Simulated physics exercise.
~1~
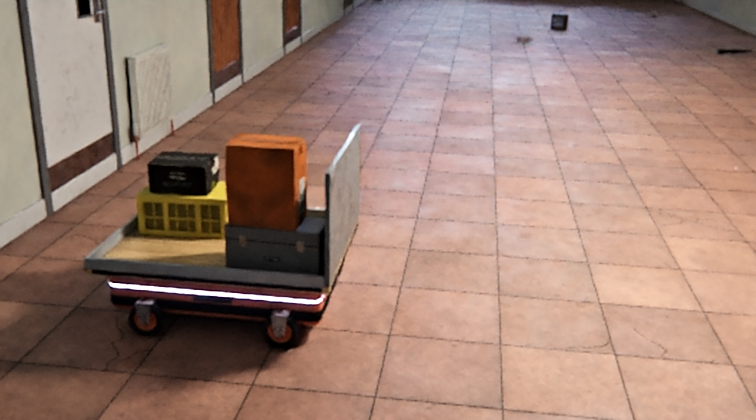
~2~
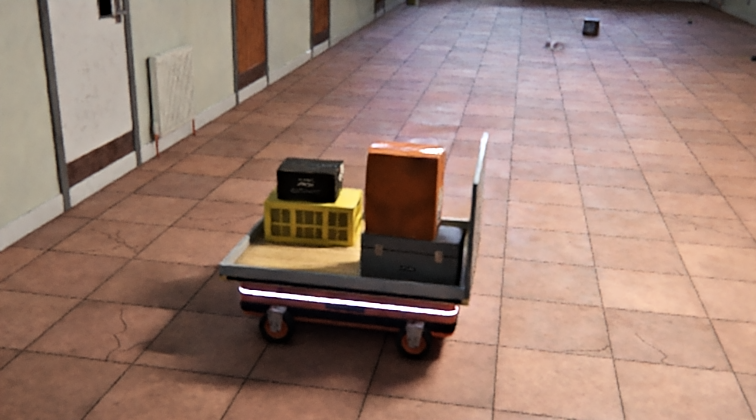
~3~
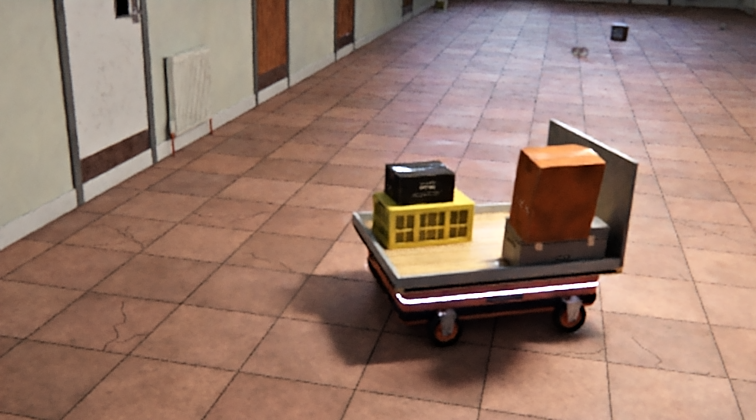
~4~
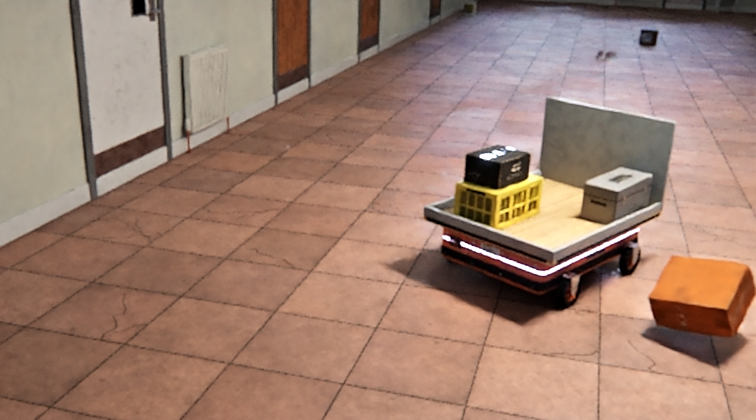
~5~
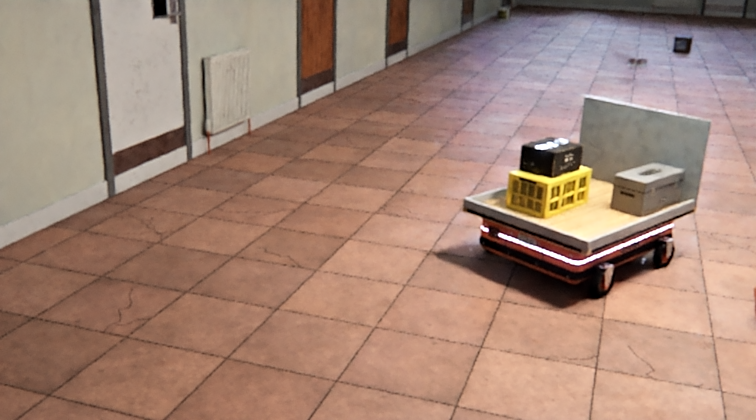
A flat cart carrying a yellow crate, a black parcel, a grey toolbox and an orange box rolled rightward across the tiled floor and turned; the orange box leaned and toppled off onto the floor, while the others stayed aboard.
